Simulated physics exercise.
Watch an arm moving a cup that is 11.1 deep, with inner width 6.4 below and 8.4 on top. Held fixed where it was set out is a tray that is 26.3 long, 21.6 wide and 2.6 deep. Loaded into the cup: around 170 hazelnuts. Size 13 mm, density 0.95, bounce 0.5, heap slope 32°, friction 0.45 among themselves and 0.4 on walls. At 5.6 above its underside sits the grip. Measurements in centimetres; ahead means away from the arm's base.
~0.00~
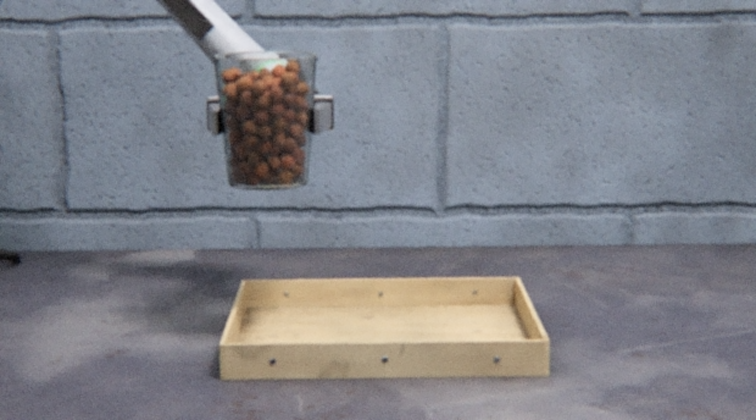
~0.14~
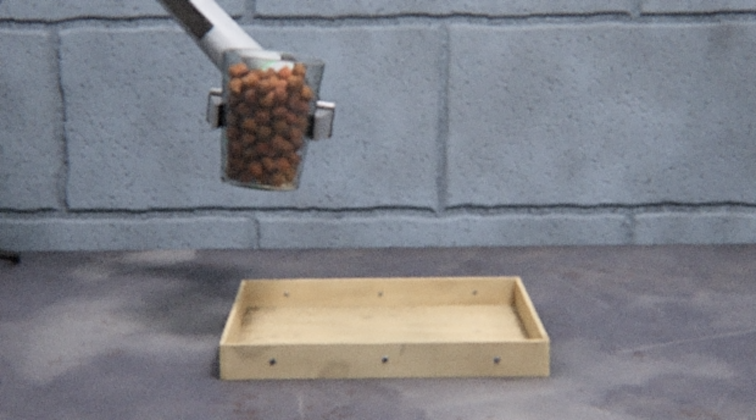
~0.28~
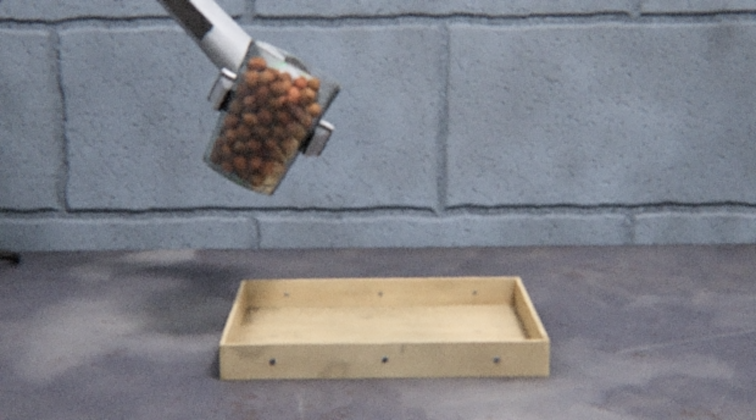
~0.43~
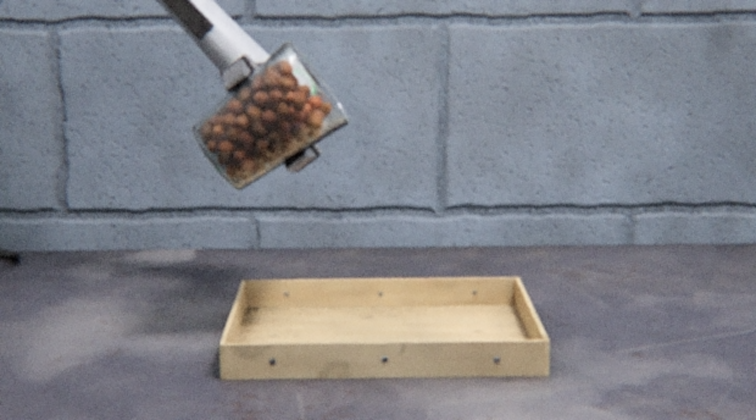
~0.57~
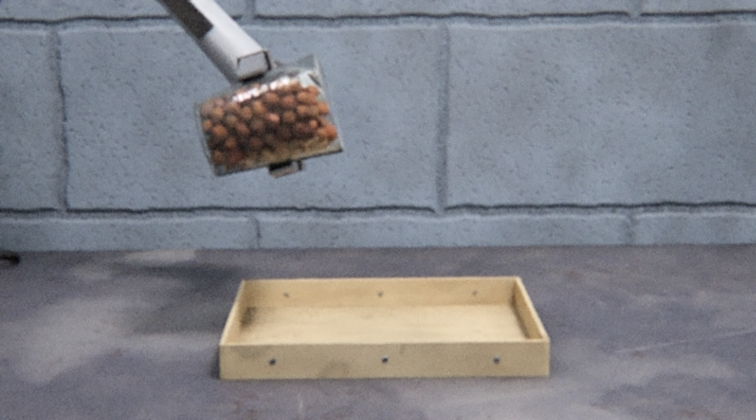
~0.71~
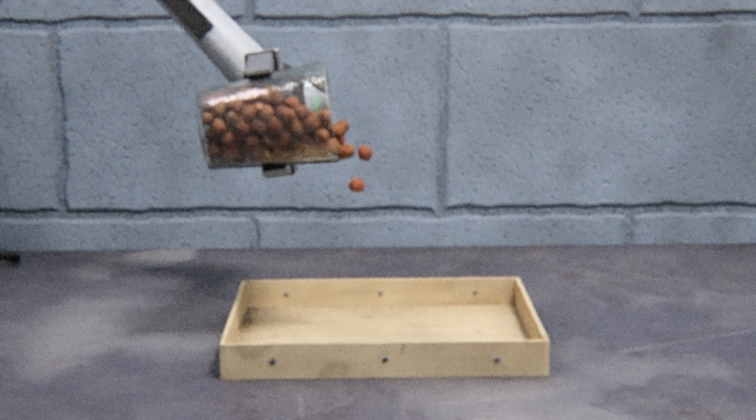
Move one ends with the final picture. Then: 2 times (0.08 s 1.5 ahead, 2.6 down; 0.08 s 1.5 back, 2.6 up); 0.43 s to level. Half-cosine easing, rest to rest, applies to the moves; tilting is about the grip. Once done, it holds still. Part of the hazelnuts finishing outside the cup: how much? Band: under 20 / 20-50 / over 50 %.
20-50 %.
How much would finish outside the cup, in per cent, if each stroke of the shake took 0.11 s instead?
It would come to around 20 %.
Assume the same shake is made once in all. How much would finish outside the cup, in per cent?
About 20 per cent, then.
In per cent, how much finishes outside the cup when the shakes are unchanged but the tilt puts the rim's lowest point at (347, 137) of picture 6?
The share is about 10 percent.
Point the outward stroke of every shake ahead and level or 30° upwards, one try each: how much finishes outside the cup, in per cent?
First try some 70 %, second try some 85 %.
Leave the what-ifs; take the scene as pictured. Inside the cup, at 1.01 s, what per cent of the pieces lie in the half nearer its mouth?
Near 55 in a hundred.
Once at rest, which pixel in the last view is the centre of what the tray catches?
I'd say somewhere near (452, 322) in the final view.
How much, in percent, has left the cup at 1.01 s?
Around 15 percent at that moment.
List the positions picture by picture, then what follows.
The first frame shows cup middle at (267, 122), level; upper third of the load around (265, 93), from x 225 to 305, top at y 70; 171 in the cup.
The second frame shows cup middle at (267, 122), tilted 8° forward; upper third of the load around (266, 95), from x 230 to 305, top at y 75.
The third frame shows cup middle at (267, 122), tilted 28° forward; upper third of the load around (268, 95), from x 220 to 315, top at y 65.
The fourth frame shows cup middle at (266, 122), tilted 54° forward; upper third of the load around (273, 99), from x 210 to 320, top at y 70.
The fifth frame shows cup middle at (266, 121), tilted 74° forward; upper third of the load around (271, 103), from x 205 to 325, top at y 85.
The sixth frame shows cup middle at (266, 121), tilted 82° forward; upper third of the load around (250, 109), from x 210 to 365, top at y 90; 170 in the cup, 1 in flight or on a rim.
By 1.01 s, tilted 82° forward, highest piece 21 above the table; 146 in the cup, 21 in the tray, 4 in flight or on a rim.
By 1.31 s, tilted 22° forward, highest piece 24 above the table; 119 in the cup, 48 in the tray, 4 in flight or on a rim.
By 1.66 s, level, highest piece 23 above the table; 119 in the cup, 50 in the tray, 2 on the table or floor.
By 2.71 s, level, highest piece 23 above the table; 119 in the cup, 50 in the tray, 2 on the table or floor.
Final count, 119 in the cup, 50 in the tray, 2 on the table or floor. That is 30 % outside the cup.
